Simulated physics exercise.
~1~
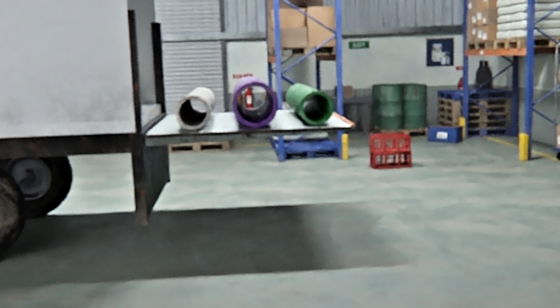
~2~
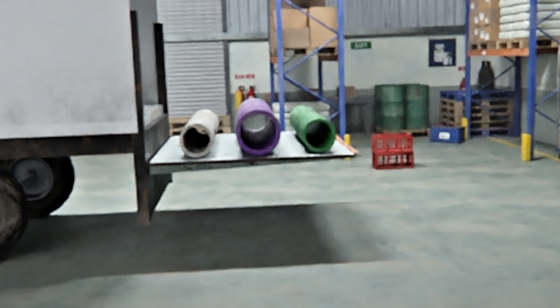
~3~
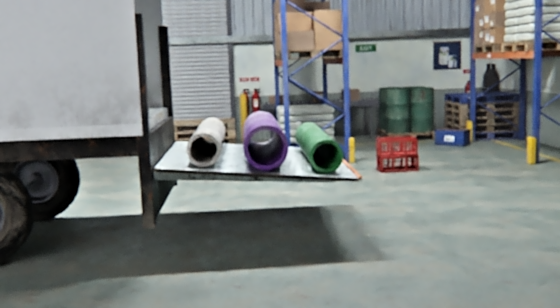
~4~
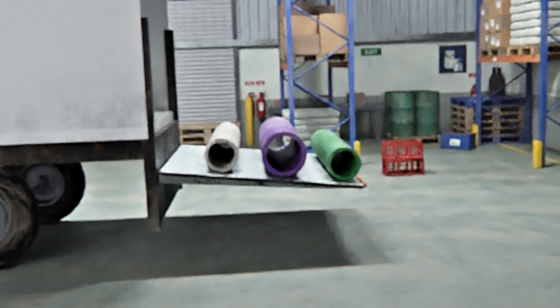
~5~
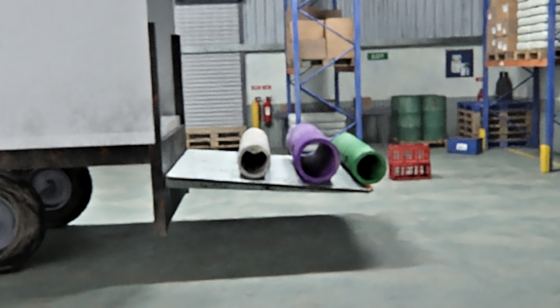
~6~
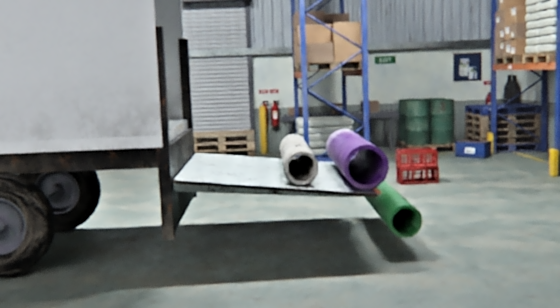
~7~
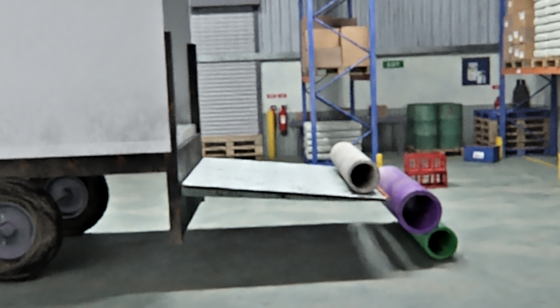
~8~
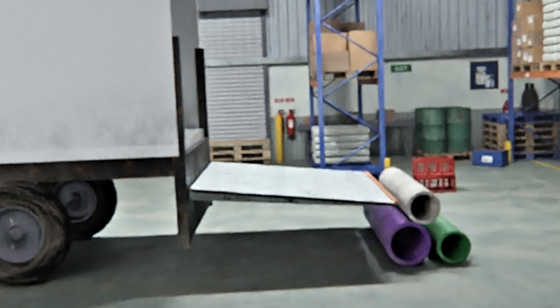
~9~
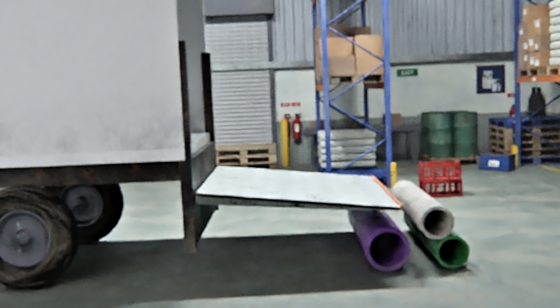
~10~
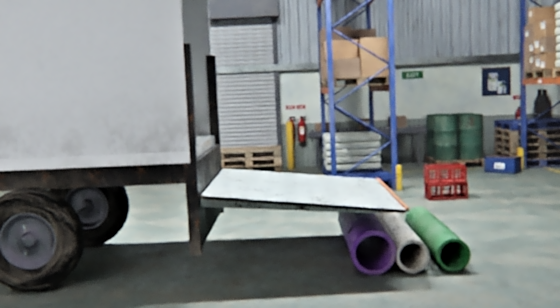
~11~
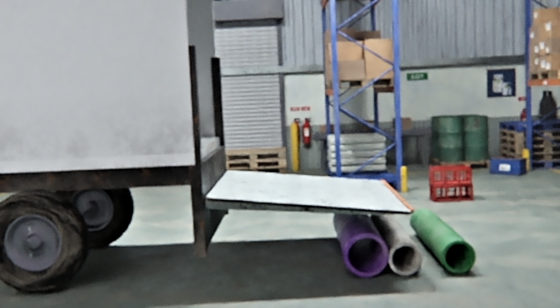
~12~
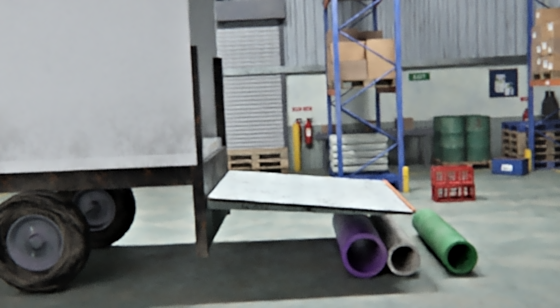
In a warehouse, seen from behind and to the side of a white lorry at left, three pipes lie with open ends facing us on a flat platform, pale grey at left, purple in the middle, green at right. Blue racking, green drums and a red crate stand behind. The platform lowers, then tilts down to the right, and the pipes roll that way. The green one drops off the edge first, then the purple, then the grey, which lands on top of them and settles between them. All three end side by side on the floor, purple, grey and green.
